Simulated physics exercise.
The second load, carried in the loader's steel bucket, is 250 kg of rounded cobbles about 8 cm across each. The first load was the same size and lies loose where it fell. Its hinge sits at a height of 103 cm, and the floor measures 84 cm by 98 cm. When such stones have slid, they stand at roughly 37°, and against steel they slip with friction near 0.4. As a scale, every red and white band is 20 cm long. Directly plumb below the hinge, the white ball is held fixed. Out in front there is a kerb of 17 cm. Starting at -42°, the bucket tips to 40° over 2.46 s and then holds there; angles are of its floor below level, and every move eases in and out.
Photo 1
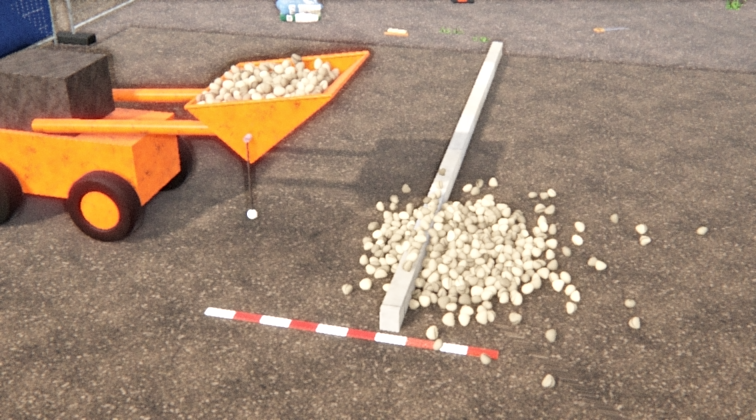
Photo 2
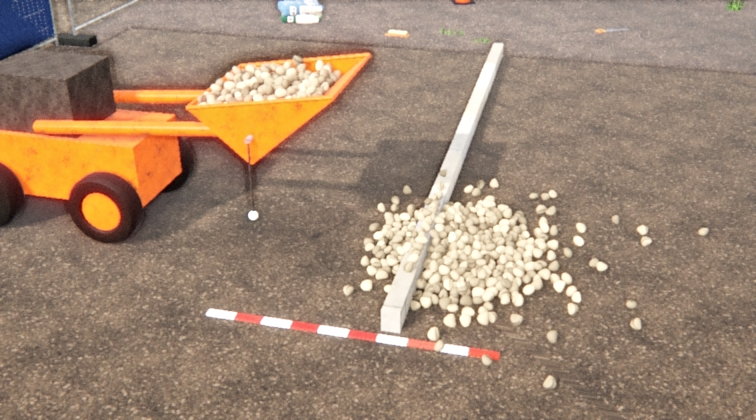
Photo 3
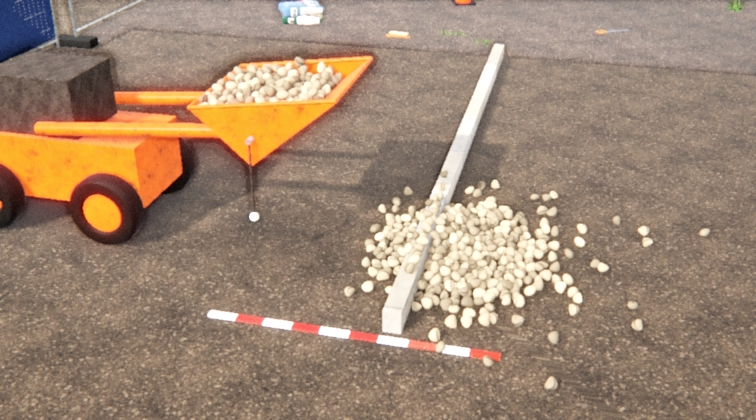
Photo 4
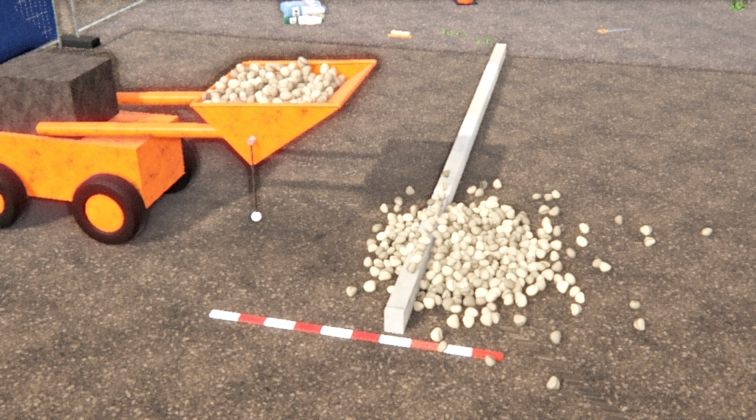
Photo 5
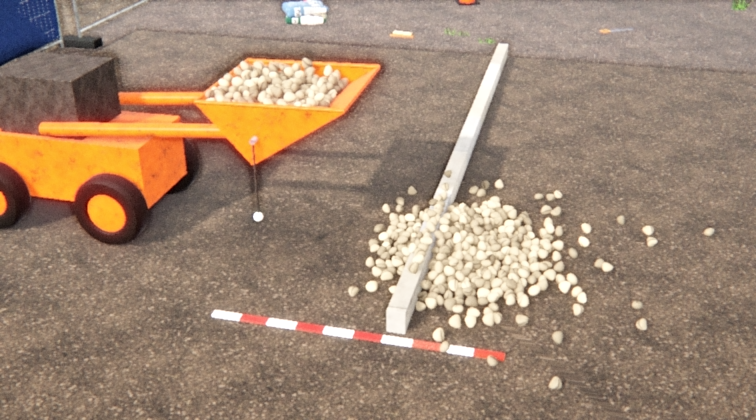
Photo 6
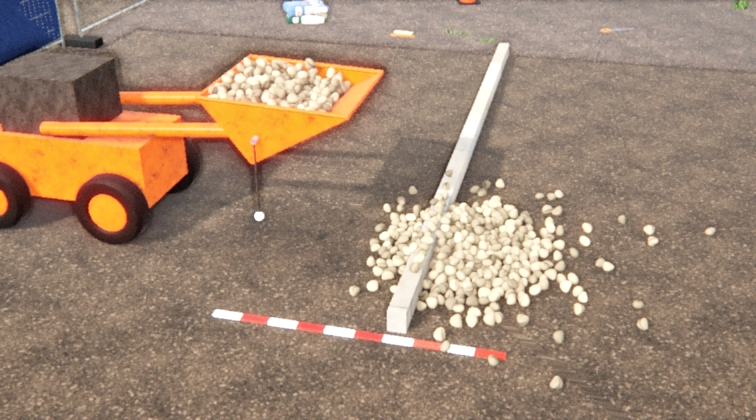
On a paved yard, an orange loader holds a bucket heaped with pale rounded stones left of a kerb and a loose stone pile straddling it, while the bucket tilts slightly back toward level, the loader otherwise barely moving.
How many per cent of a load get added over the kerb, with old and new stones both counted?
0 %.
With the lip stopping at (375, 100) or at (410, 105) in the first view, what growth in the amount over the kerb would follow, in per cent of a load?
First place about 20 %, second about 75 %.
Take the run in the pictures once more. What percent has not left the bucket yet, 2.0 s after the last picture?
Some 10 %, roughly, is held.
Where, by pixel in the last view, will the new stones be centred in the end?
(377, 236).
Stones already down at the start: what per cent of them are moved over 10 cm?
About 0 %.
Then, 1.2 s after the last picture the floor is at 27°; in per cent of one load, 95 in the bucket, 25 on this side of the kerb, 80 over the kerb; the foremost stones are at (641, 258).
Then, 2.0 s after the last picture the floor is at 40°; in per cent of one load, 9 in the bucket, 111 on this side of the kerb, 80 over the kerb; the foremost stones are at (641, 258).
Then, 2.3 s after the last picture the floor is at 40°; in per cent of one load, 0 in the bucket, 120 on this side of the kerb, 80 over the kerb; the foremost stones are at (641, 258).
Then, 4.8 s after the last picture the floor is at 40°; in per cent of one load, 0 in the bucket, 120 on this side of the kerb, 80 over the kerb; the foremost stones are at (641, 258). Net gain over the kerb, 0.
